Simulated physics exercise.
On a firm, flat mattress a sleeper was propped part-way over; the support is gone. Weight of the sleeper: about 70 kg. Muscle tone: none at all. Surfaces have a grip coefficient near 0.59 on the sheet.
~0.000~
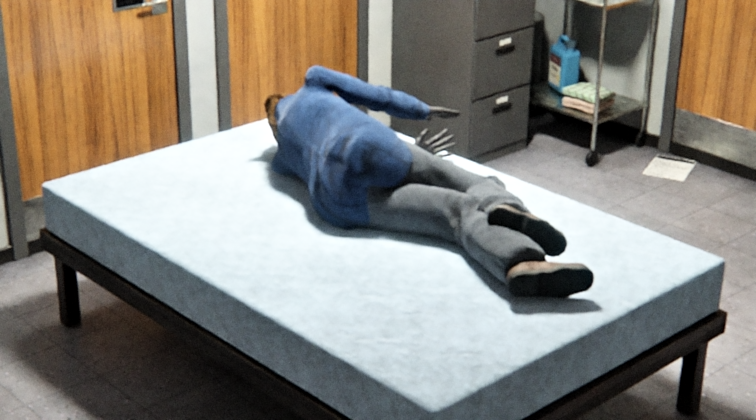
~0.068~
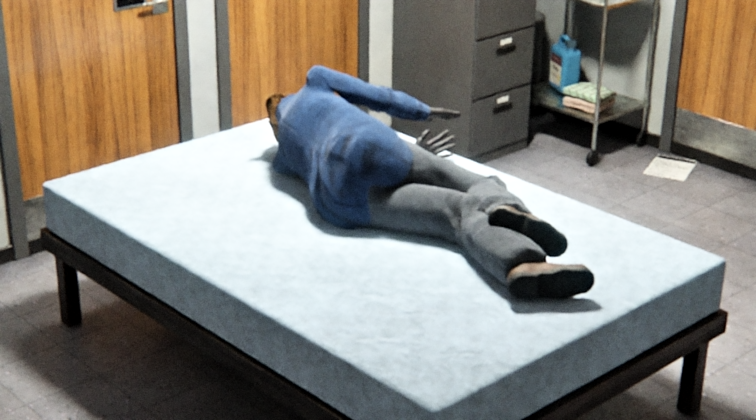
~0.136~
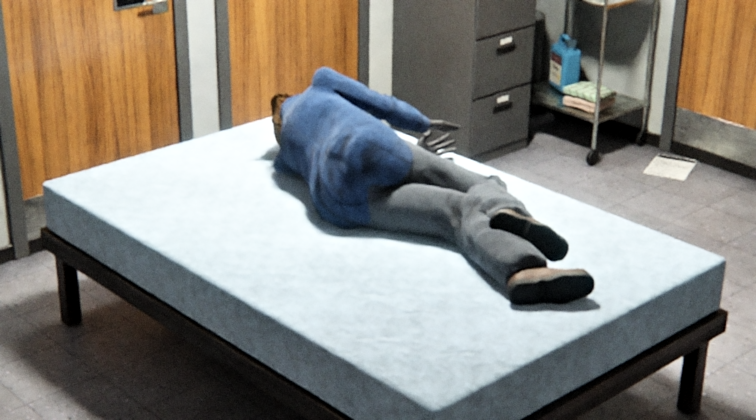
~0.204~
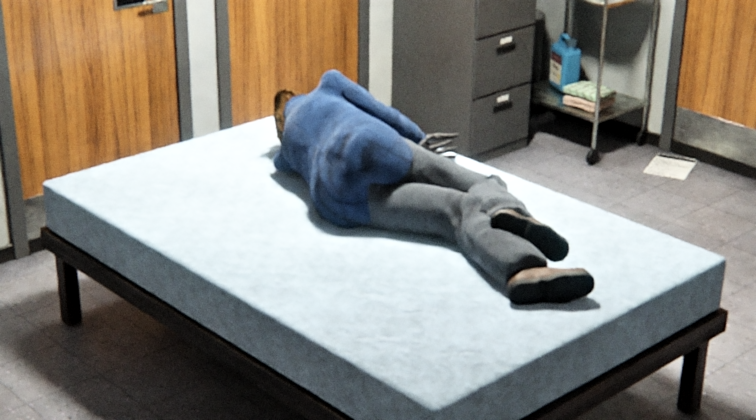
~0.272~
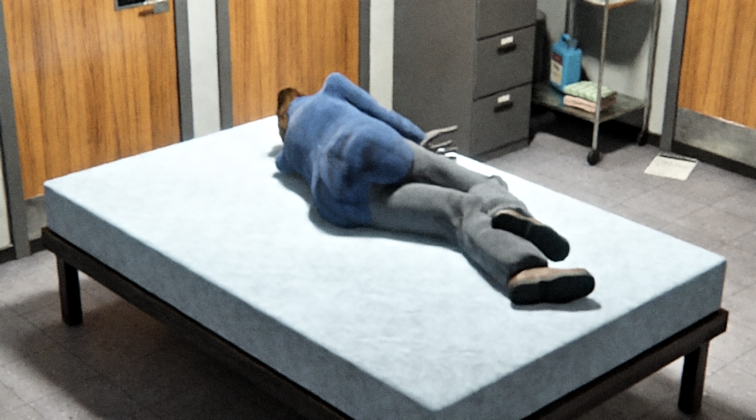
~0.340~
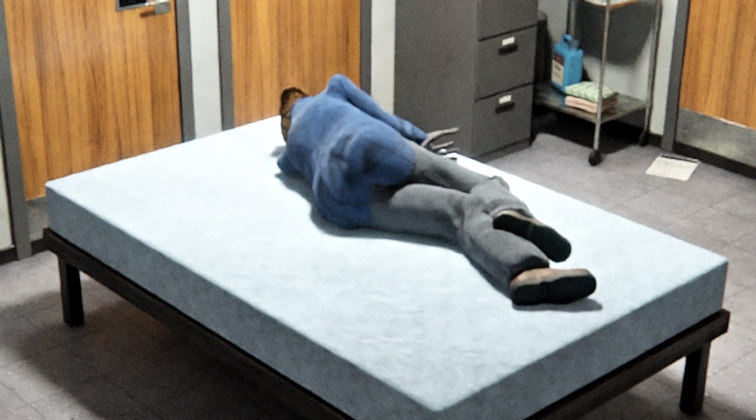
A person in a blue top and gray pants lay on their side on a bare mattress, facing away, and lowered a raised arm in front of the body, then stayed almost still.
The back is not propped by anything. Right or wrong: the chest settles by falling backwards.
Wrong, it goes forwards.
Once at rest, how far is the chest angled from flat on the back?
Around 130 degrees from flat on the back.
After 0.54 s the chest is turned 125° from lying flat on the back, near (322, 131) in the last picture's view.
After 0.94 s the chest is turned 130° from lying flat on the back, near (323, 132) in the last picture's view.
After 1.54 s the chest is turned 130° from lying flat on the back, near (323, 132) in the last picture's view.
When all is still (1.7 s), chest rolls forwards.
